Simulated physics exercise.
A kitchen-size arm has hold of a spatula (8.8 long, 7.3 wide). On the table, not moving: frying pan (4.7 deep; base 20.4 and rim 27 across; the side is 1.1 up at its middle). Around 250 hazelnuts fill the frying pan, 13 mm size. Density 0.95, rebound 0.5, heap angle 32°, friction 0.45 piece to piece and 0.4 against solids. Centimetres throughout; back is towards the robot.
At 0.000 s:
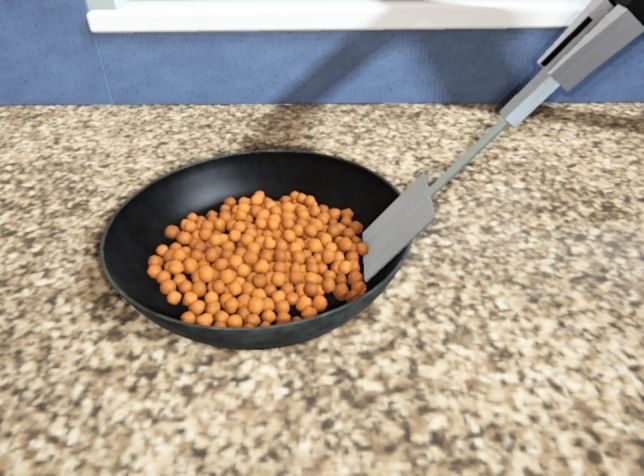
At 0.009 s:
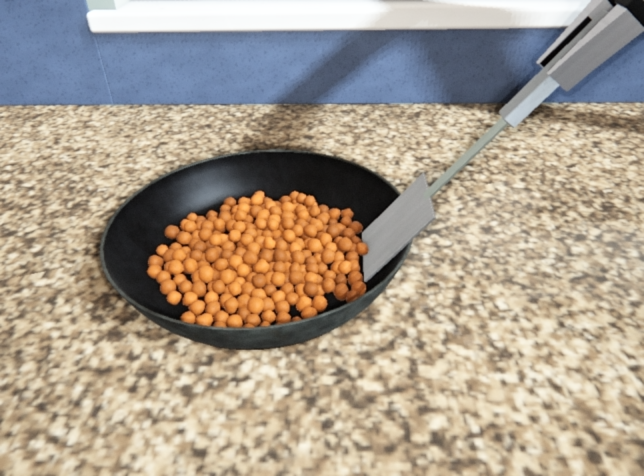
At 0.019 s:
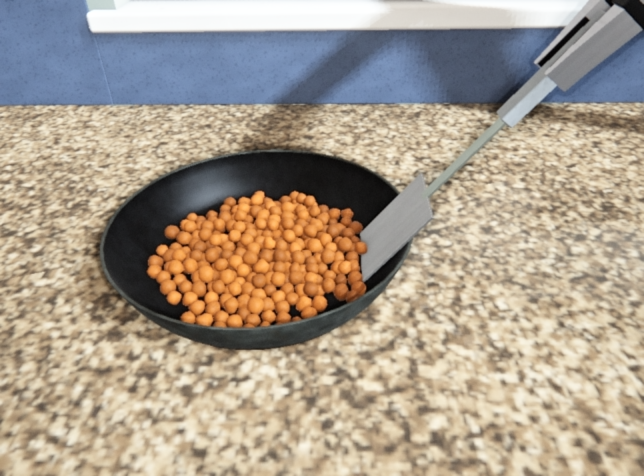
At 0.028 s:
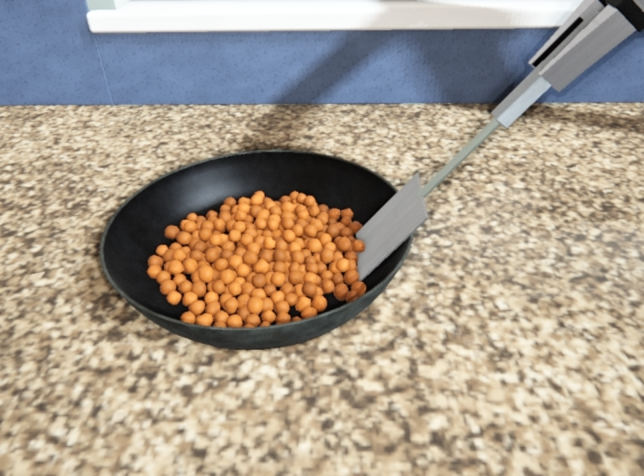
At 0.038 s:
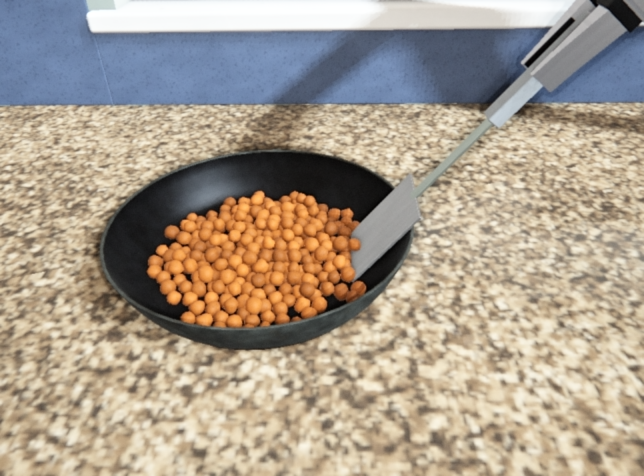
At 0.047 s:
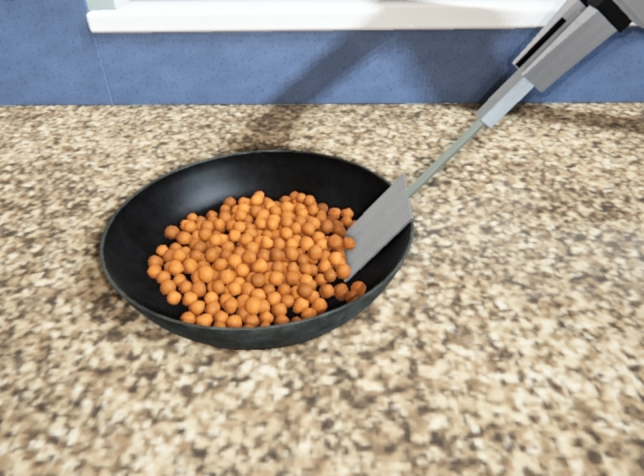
A gray spatula held by a robotic arm rests at the right side of a dark frying pan full of round brown hazelnuts, then shifts slightly left against them, while the pan stays still on a speckled countertop.
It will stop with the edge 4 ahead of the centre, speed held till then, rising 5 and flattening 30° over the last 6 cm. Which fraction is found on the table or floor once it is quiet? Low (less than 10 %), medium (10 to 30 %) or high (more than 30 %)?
Share on the table or floor: Low (less than 10 %).
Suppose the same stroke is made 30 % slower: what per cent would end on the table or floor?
In that case some 0 per cent.
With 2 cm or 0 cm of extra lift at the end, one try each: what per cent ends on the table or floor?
About 0 and 0 per cent.
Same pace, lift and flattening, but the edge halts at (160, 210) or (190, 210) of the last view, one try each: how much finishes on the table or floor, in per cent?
Some 5 and 0 per cent.
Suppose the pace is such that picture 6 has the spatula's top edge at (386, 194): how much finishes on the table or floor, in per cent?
About 10 per cent.
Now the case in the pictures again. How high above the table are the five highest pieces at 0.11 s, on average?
Roughly 4 cm.
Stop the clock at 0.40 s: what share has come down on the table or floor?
Roughly 0 per cent.
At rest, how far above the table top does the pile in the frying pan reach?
About 3.5 cm.
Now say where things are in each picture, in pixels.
In the first picture, the spatula top edge at (430, 194), sloping 52°; upper third of the load around (266, 244), from x 155 to 360, top at y 195; 250 in the frying pan.
In the second picture, the spatula top edge at (429, 194), sloping 52°; upper third of the load around (266, 244), from x 155 to 360, top at y 195.
In the third picture, the spatula top edge at (427, 194), sloping 52°; upper third of the load around (266, 244), from x 155 to 360, top at y 195.
In the fourth picture, the spatula top edge at (422, 194), sloping 52°; upper third of the load around (267, 244), from x 155 to 360, top at y 195.
In the fifth picture, the spatula top edge at (416, 194), sloping 52°; upper third of the load around (267, 244), from x 155 to 360, top at y 195.
In the sixth picture, the spatula top edge at (408, 194), sloping 52°; upper third of the load around (267, 244), from x 155 to 360, top at y 195; 250 in the frying pan.
After 0.11 s, sloping 52°, highest piece 4 above the table; 250 in the frying pan.
After 0.17 s, sloping 39°, highest piece 6 above the table; 250 in the frying pan.
After 0.40 s, sloping 22°, highest piece 4 above the table; 250 in the frying pan.
After 1.45 s, sloping 22°, highest piece 3 above the table; 250 in the frying pan.
In the end, 250 in the frying pan. That is 0 % on the table or floor.
